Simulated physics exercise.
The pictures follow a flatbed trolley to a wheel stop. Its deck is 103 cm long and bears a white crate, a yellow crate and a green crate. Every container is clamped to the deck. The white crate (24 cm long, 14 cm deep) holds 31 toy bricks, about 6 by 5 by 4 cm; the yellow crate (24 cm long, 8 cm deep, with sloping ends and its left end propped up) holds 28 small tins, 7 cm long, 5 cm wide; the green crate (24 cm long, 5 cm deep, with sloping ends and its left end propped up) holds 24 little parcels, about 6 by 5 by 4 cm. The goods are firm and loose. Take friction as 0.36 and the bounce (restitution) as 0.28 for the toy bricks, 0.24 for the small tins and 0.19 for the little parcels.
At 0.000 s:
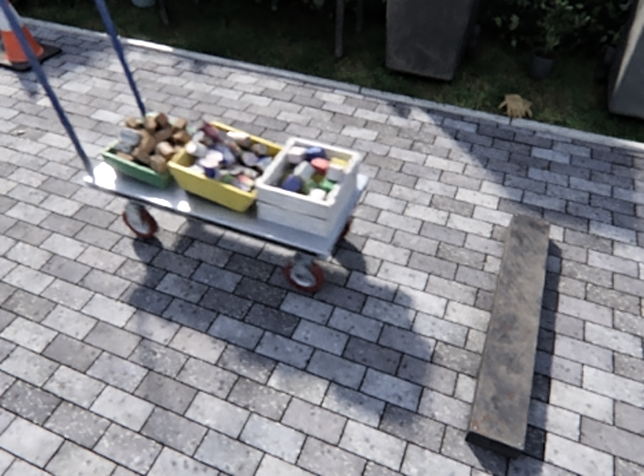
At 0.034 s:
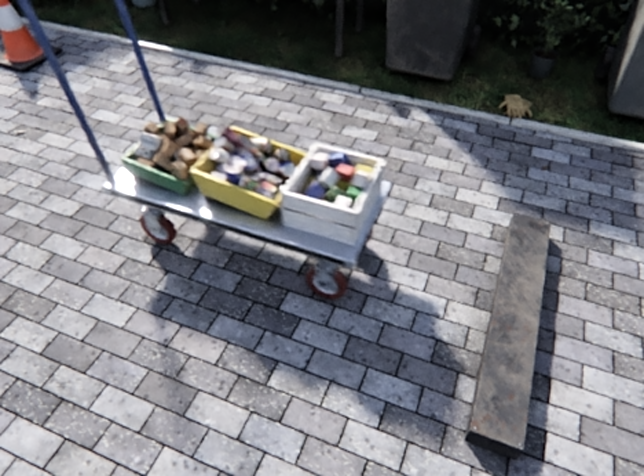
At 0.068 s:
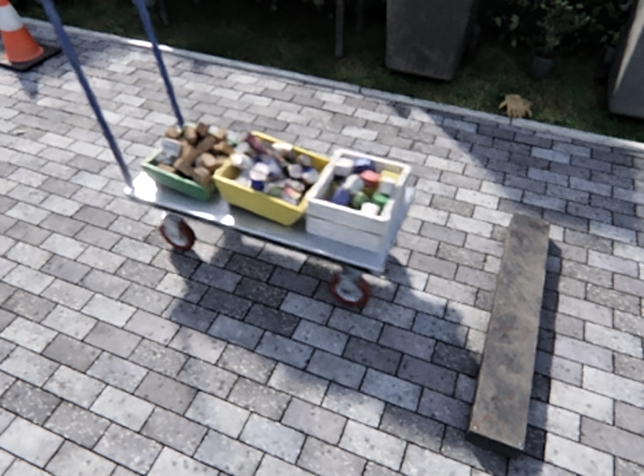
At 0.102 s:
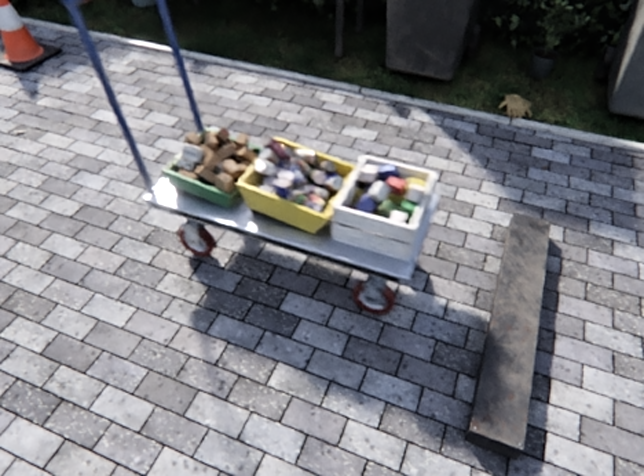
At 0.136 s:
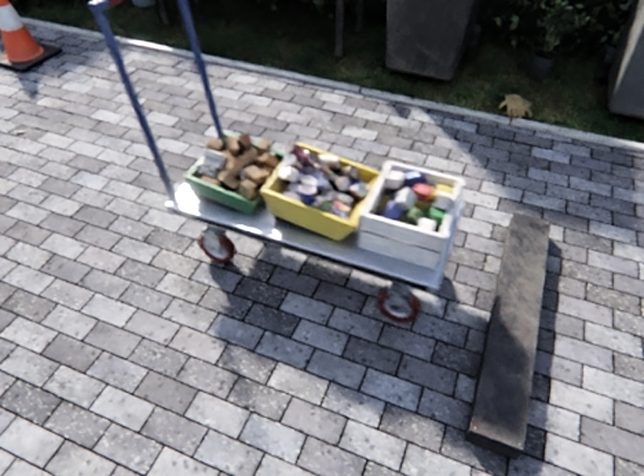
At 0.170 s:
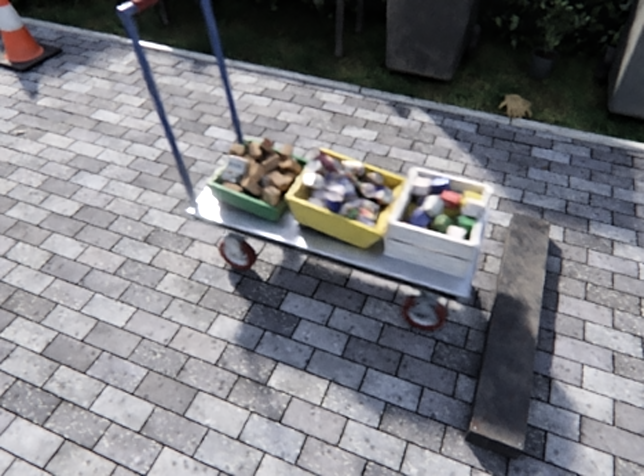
A flatbed trolley with blue uprights and red wheels rolls over sunlit grey block paving, seen from above at an angle by a camera that stays still. On its deck, from left to right, sit green, yellow and white crates of small loose goods, with a dark wheel stop at right and an orange cone at upper left. The trolley moves steadily rightward and slightly downward, closing much of the gap to the stop.
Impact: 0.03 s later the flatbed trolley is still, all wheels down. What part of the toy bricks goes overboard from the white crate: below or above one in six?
Out of the white crate go under a sixth of the toy bricks.
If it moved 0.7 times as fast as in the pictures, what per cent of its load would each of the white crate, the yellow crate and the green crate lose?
In that case white crate 0, yellow crate 10, green crate 20 per cent.
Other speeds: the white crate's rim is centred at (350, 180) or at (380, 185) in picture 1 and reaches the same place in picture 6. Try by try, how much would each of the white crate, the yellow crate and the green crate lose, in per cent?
White crate 0 then 0, yellow crate 10 then 0, green crate 20 then 20 per cent.
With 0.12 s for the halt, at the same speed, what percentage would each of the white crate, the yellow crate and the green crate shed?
Then white crate 0, yellow crate 20, green crate 20 per cent.
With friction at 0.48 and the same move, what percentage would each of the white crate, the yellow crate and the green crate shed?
Then white crate 10, yellow crate 10, green crate 40 per cent.
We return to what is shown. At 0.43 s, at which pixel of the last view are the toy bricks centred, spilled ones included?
Near (495, 232).
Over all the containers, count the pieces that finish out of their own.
About 16.
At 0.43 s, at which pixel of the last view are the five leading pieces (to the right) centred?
Near (525, 231).
After 0.21 s, contact.
After 0.31 s, white crate 31 in, 0 out, yellow crate 28 in, 0 out and green crate 21 in, 3 out.
After 0.43 s, white crate 30 in, 1 out, yellow crate 21 in, 7 out and green crate 20 in, 4 out.
After 0.66 s, white crate 29 in, 2 out, yellow crate 20 in, 8 out and green crate 18 in, 6 out.
Final count (at 1.16 s), white crate 29 in, 2 out, yellow crate 20 in, 8 out and green crate 18 in, 6 out. Asked share, 2 of 31, 6 per cent.
